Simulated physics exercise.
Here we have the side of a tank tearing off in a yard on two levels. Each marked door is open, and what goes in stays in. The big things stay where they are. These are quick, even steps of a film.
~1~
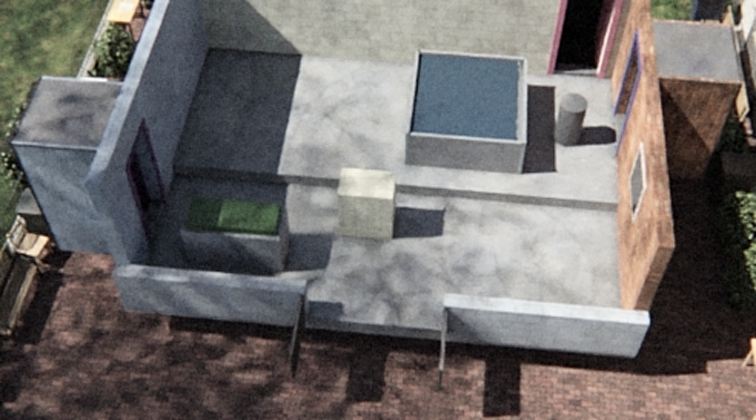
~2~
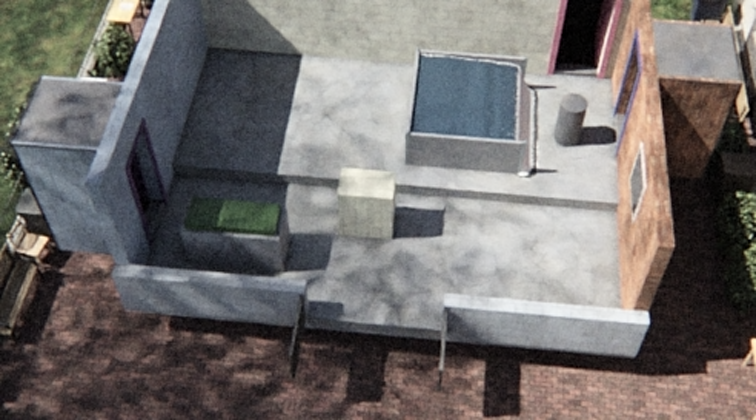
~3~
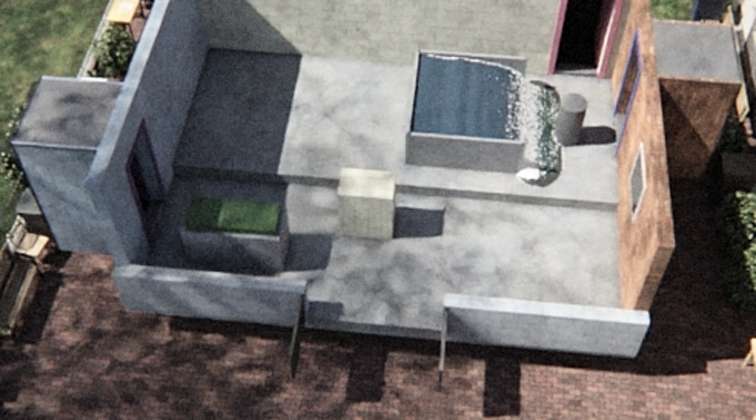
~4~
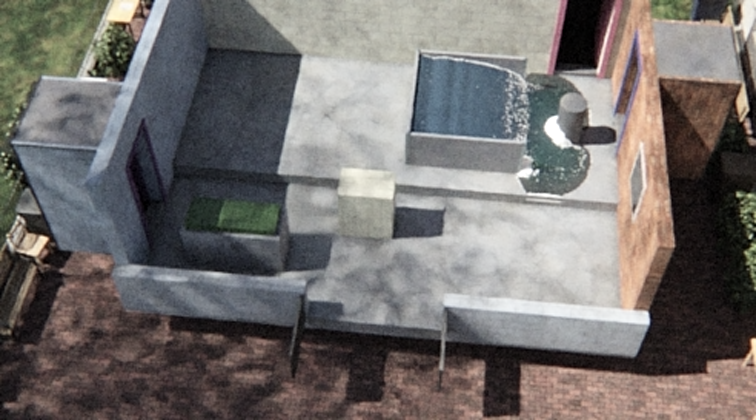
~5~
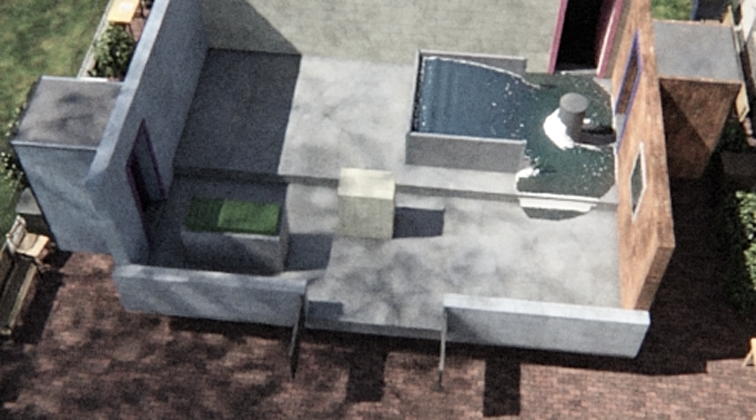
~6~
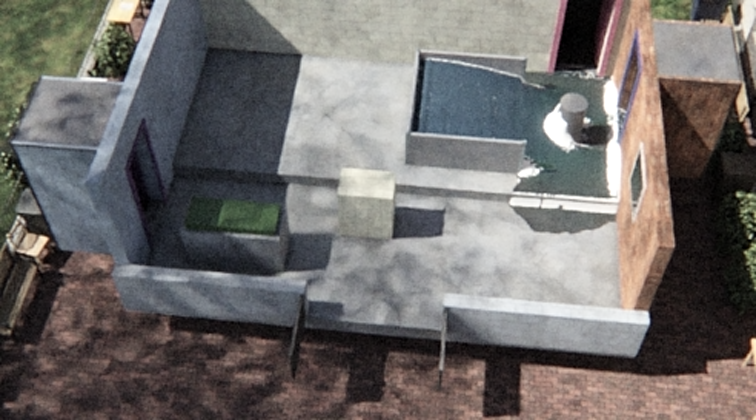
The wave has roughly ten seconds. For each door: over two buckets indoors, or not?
In the end: The blue door lets in a lot; the pink door lets in a lot; the purple door admits no more than that.
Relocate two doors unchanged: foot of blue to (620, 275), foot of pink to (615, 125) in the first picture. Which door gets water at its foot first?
I say the one in pink.
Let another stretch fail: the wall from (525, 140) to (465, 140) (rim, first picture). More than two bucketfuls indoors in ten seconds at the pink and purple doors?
In short: Pink stays under; purple keeps below it.
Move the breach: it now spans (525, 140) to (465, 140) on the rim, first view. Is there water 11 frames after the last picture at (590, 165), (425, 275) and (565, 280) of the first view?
One after the other: Clear, flooded, under water.
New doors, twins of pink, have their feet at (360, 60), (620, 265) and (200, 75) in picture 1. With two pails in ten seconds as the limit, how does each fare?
As listed: Keeps below it, goes over, keeps below it.
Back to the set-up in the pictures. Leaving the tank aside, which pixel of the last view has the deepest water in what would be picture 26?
Near (620, 335).
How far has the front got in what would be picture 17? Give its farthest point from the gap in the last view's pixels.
Around (620, 335).
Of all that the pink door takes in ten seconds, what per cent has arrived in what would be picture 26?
Some 85 per cent.
A moment on, water covers 15 % of the floor; the blue door over two buckets in, the pink door under two buckets in, the purple door not reached.
Next, water covers 25 % of the floor; the blue door far over two buckets in, the pink door far over two buckets in, the purple door not reached.
Then, water covers 40 % of the floor; the blue door far over two buckets in, the pink door far over two buckets in, the purple door not reached.
Later, water covers 70 % of the floor; the blue door far over two buckets in, the pink door far over two buckets in, the purple door not reached.
In the end, water covers 75 % of the floor; the blue door far over two buckets in, the pink door far over two buckets in, the purple door wet at the sill, nothing in.
